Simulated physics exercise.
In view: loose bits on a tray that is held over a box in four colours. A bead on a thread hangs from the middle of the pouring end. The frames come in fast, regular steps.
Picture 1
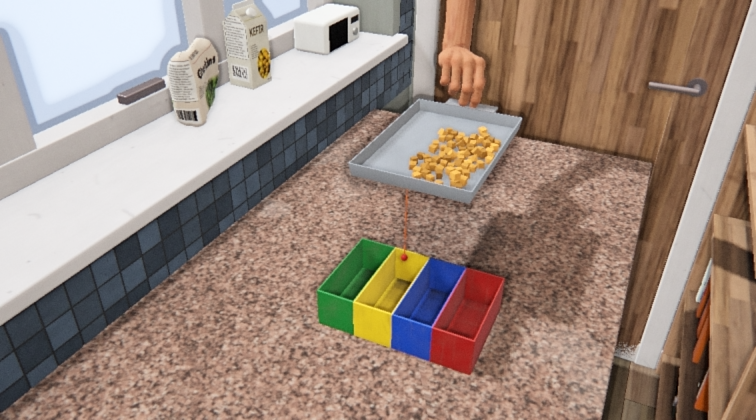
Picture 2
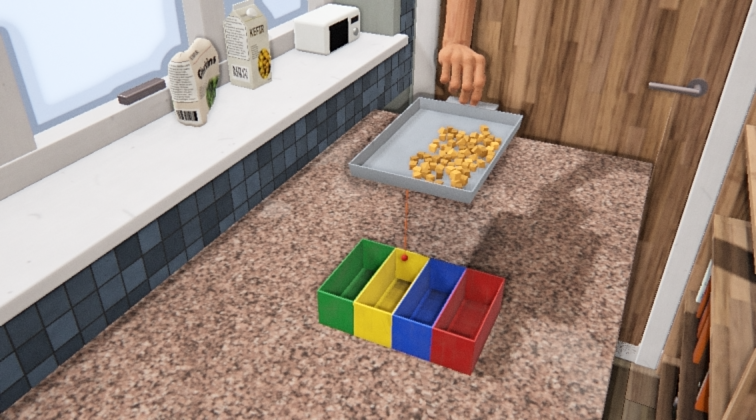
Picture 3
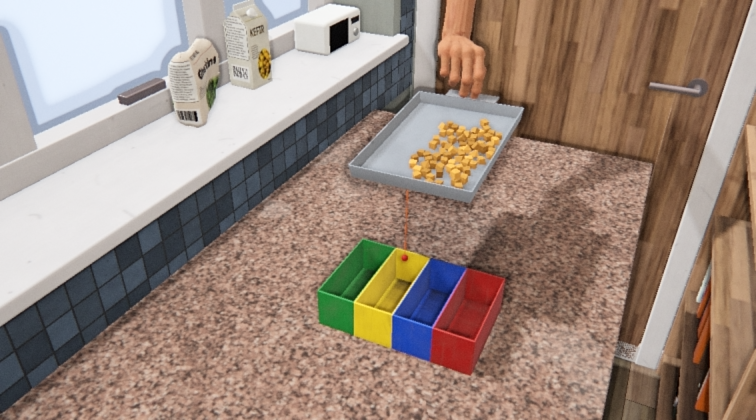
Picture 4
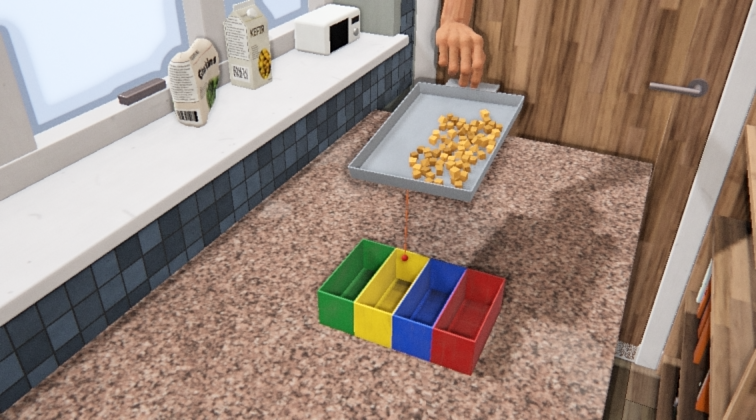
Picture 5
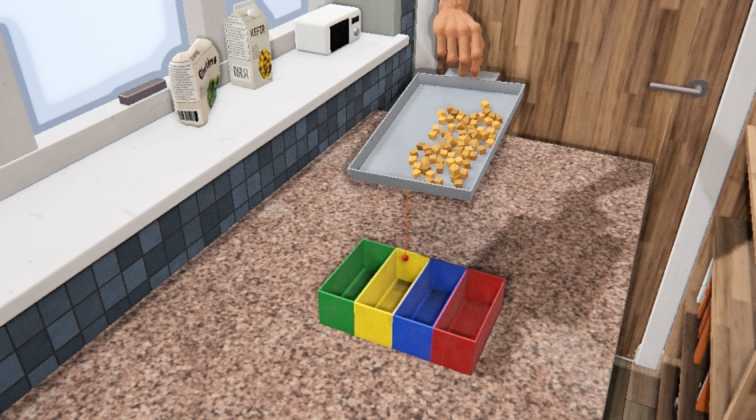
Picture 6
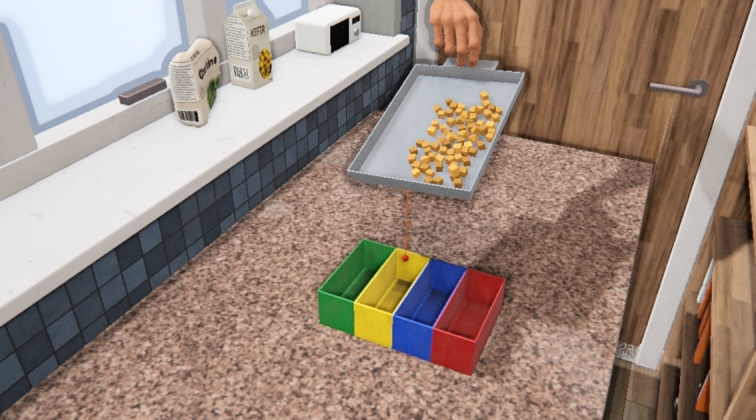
A hand raised the back of a gray tray of croutons bit by bit, tilting it toward its front left corner above a green, yellow, blue and red box on a speckled counter.
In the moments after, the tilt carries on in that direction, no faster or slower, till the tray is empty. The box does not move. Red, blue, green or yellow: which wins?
Most goes to the green cell.
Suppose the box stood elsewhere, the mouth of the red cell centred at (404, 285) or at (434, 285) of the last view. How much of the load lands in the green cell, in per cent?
First some 0, then 10 per cent.
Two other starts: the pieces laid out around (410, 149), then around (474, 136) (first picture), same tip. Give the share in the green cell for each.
The first gives 40 %, the second 40 %.
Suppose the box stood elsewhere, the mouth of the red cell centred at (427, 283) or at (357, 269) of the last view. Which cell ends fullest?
The first try: That yellow cell. The second: The cell in red.
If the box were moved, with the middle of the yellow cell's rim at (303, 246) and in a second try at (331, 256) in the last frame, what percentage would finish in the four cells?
In turn 50 and 70 in a hundred.
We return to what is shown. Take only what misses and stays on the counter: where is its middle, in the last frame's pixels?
Near (282, 302).
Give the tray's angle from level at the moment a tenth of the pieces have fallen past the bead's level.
Roughly 115°.
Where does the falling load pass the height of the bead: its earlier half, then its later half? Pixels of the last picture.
The first part at (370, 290); the rest at (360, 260).
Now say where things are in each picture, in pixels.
Corners of the pouring end at (351, 163) and (470, 190), level; middle of the load at (461, 159), croutons; bead on its thread at (404, 258); green cell at (336, 309); yellow cell at (373, 322); blue cell at (411, 334); red cell at (452, 348), in the first frame.
Corners of the pouring end at (351, 163) and (471, 191), level; middle of the load at (461, 158), in the second frame.
Corners of the pouring end at (351, 164) and (470, 190), tipped barely, lowest at the left corner; middle of the load at (462, 155), in the third frame.
Corners of the pouring end at (351, 166) and (470, 190), tipped a little, lowest at the left corner; middle of the load at (462, 150), in the fourth frame.
Corners of the pouring end at (350, 168) and (470, 189), tipped a little, lowest at the left corner; middle of the load at (462, 146), in the fifth frame.
Corners of the pouring end at (350, 169) and (469, 189), tipped clearly, lowest at the left corner; middle of the load at (461, 141); green cell at (337, 310); yellow cell at (373, 322); blue cell at (412, 335); red cell at (453, 349), in the sixth frame.
Soon after the last picture, tray tipped steeply; all on the tray.
A little later, tray tipped past a quarter turn; nearly all on the tray; a stray few in the green cell; a stray few falling or outside the box.
Later still, tray tipped past a quarter turn; about a third in the green cell; about a quarter in the yellow cell; a small part in the blue cell; about a quarter falling or outside the box.
At rest, tray tipped past a quarter turn; about a third in the green cell; about a quarter in the yellow cell; a small part in the blue cell; none in the red cell; about a quarter outside the box.
